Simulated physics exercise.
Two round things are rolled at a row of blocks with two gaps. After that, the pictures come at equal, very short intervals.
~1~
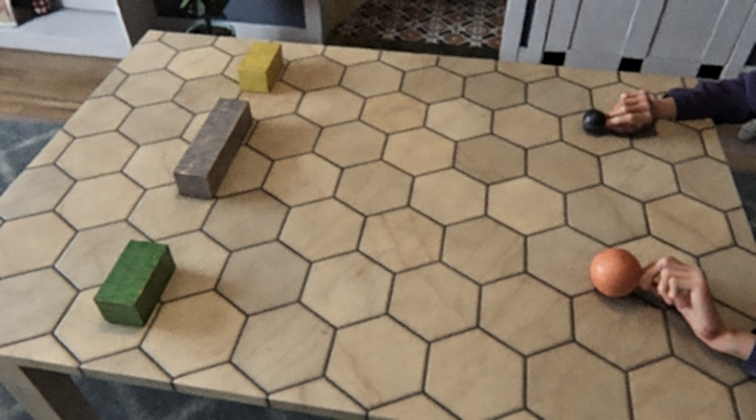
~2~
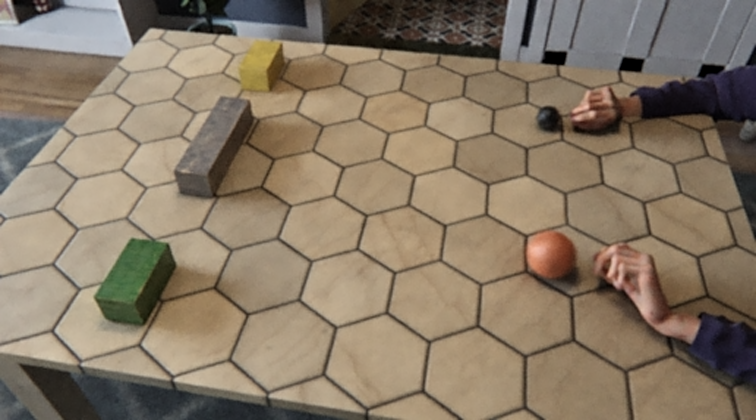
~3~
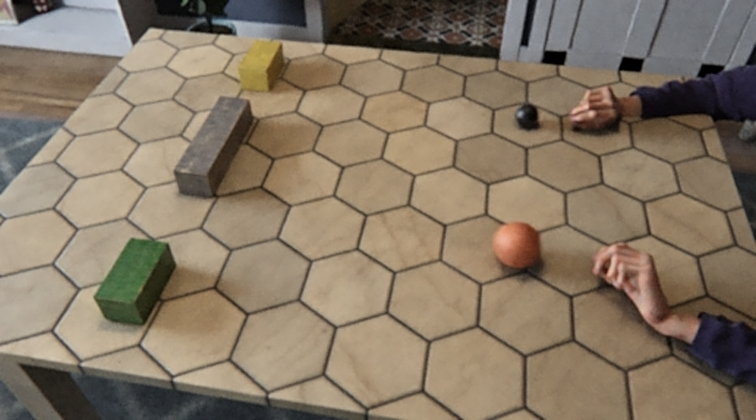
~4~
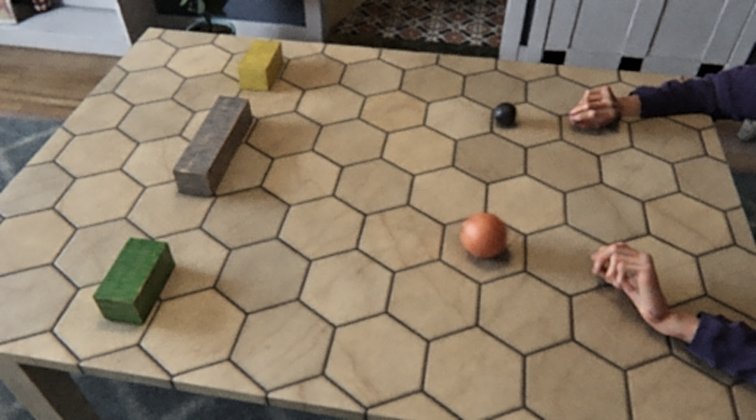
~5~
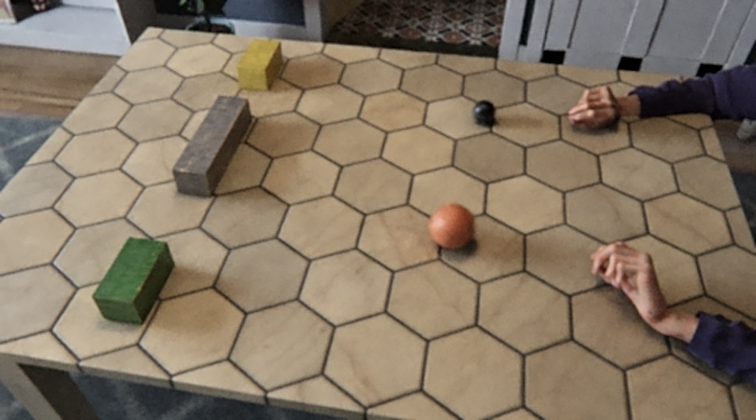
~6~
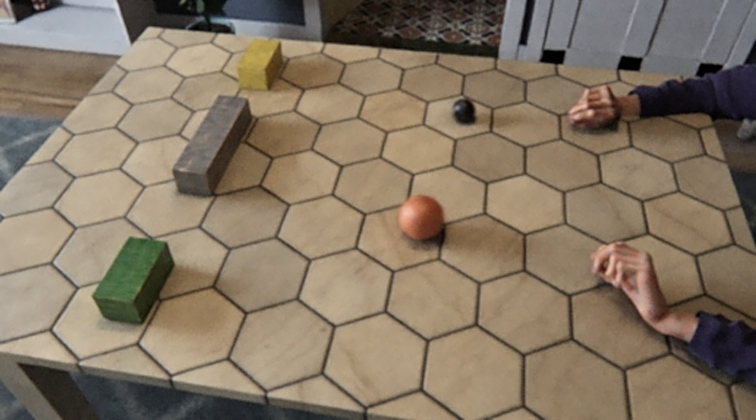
An orange ball and a smaller black ball rolled leftward across a hexagon-patterned table after two hands released them, while the yellow, grey and green blocks on the left stayed still.
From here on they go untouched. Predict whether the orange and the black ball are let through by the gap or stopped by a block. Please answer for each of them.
My call: The orange is stopped, the black ball is let through.
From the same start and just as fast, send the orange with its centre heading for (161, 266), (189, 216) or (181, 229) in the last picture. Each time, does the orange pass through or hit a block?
Orange - 1: Runs into a block; 2: Goes between the blocks; 3: Goes between the blocks.
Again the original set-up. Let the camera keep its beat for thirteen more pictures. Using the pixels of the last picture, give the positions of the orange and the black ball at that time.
The orange will be at (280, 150) and the black ball at (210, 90).
Then, 0.40 s past the last view, orange coming back near (262, 158); black ball heading on near (267, 95).
Then, 1.02 s past the last view, orange coming back near (332, 123); black ball heading on near (33, 151).
Finally, the orange hits a block; the black ball passes through its gap.
